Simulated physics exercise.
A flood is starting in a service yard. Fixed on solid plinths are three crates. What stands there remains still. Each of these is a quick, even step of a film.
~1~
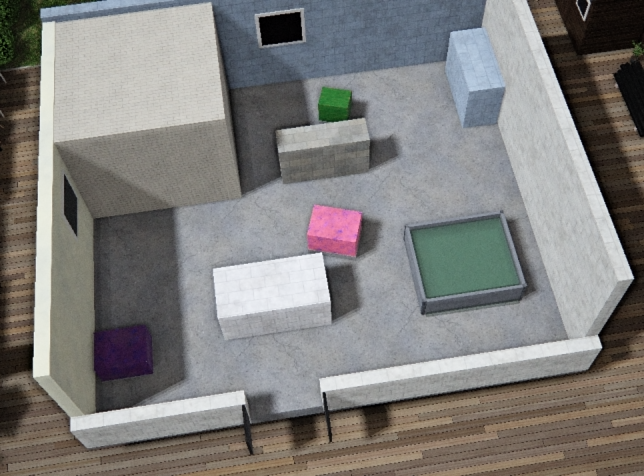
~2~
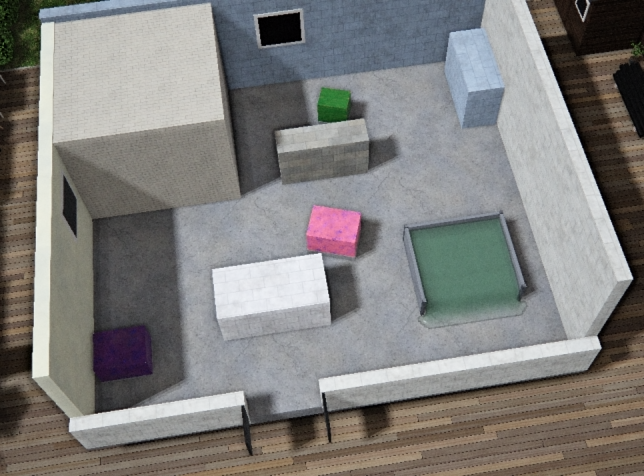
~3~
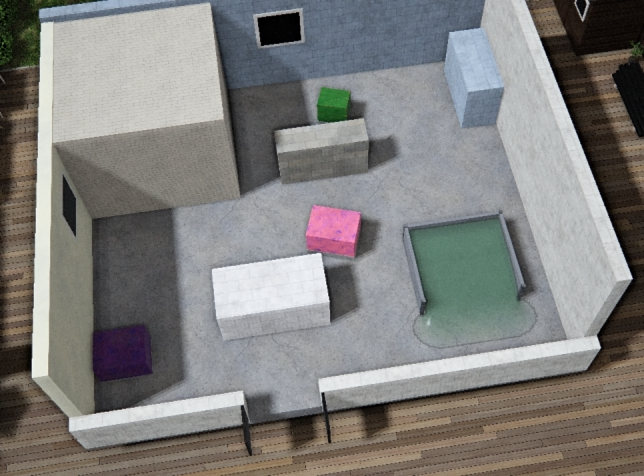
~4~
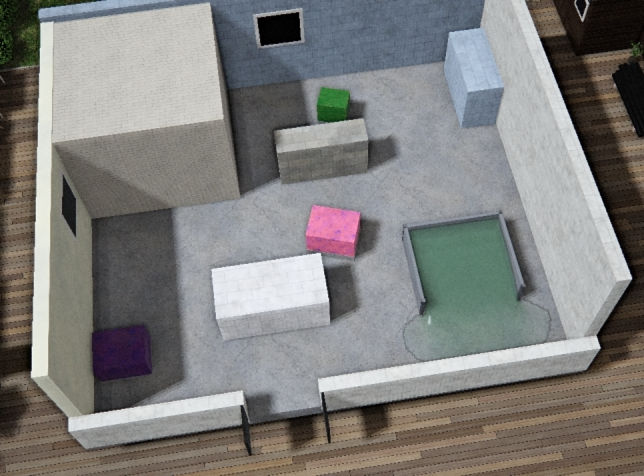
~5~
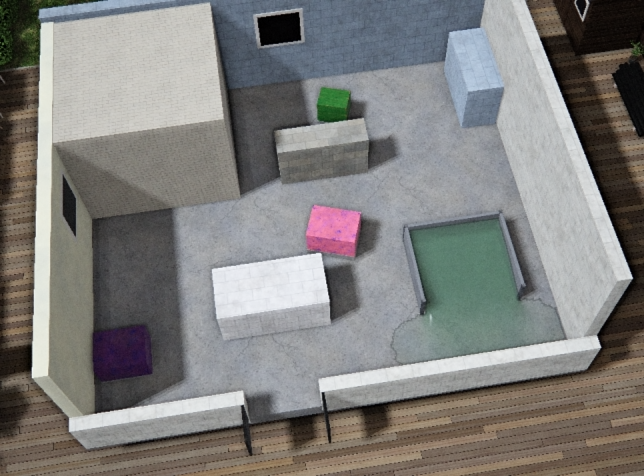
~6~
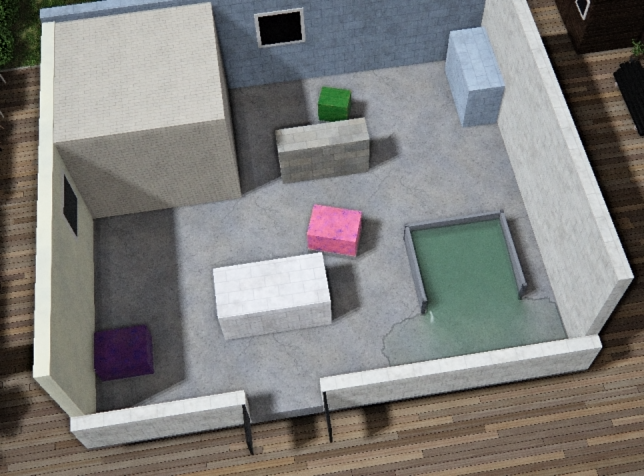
To begin with, still green water fills an open grey tank on the right of a walled yard, among blocks that never move. The tank's near side is then gone, and water pours out in a thin, rounded sheet, spreading toward the low front wall and then widening beside it, creeping left.
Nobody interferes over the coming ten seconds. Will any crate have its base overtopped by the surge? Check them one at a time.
Green crate: High enough; pink crate: High enough; purple crate: Too low.
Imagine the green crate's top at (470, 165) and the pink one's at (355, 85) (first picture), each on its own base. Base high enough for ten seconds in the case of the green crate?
The green crate is flooded.
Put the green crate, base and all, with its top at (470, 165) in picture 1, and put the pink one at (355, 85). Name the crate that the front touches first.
I would go with the green crate.
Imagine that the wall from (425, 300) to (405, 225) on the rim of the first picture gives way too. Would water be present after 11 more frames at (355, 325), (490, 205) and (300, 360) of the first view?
In sequence: Inundated, untouched, inundated.
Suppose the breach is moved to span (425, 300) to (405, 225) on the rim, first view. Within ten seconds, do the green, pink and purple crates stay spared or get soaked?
In that case the green crate is never flooded, the pink crate is flooded and the purple crate is flooded.
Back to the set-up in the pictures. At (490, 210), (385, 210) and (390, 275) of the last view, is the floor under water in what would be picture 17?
First spared, second spared, third spared.
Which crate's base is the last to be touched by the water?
The green one.
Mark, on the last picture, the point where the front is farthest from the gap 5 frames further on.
About (340, 389).
A moment on, water covers 10 % of the floor; the green crate not reached, the pink crate not reached, the purple crate not reached.
Next, water covers 15 % of the floor; the green crate not reached, the pink crate not reached, the purple crate not reached.
Then, water covers 30 % of the floor; the green crate not reached, the pink crate water round its plinth, the purple crate water round its plinth.
Later, water covers 50 % of the floor; the green crate water round its plinth, the pink crate water round its plinth, the purple crate water round its plinth.
In the end, water covers 75 % of the floor; the green crate stayed above the water, the pink crate stayed above the water, the purple crate was topped.
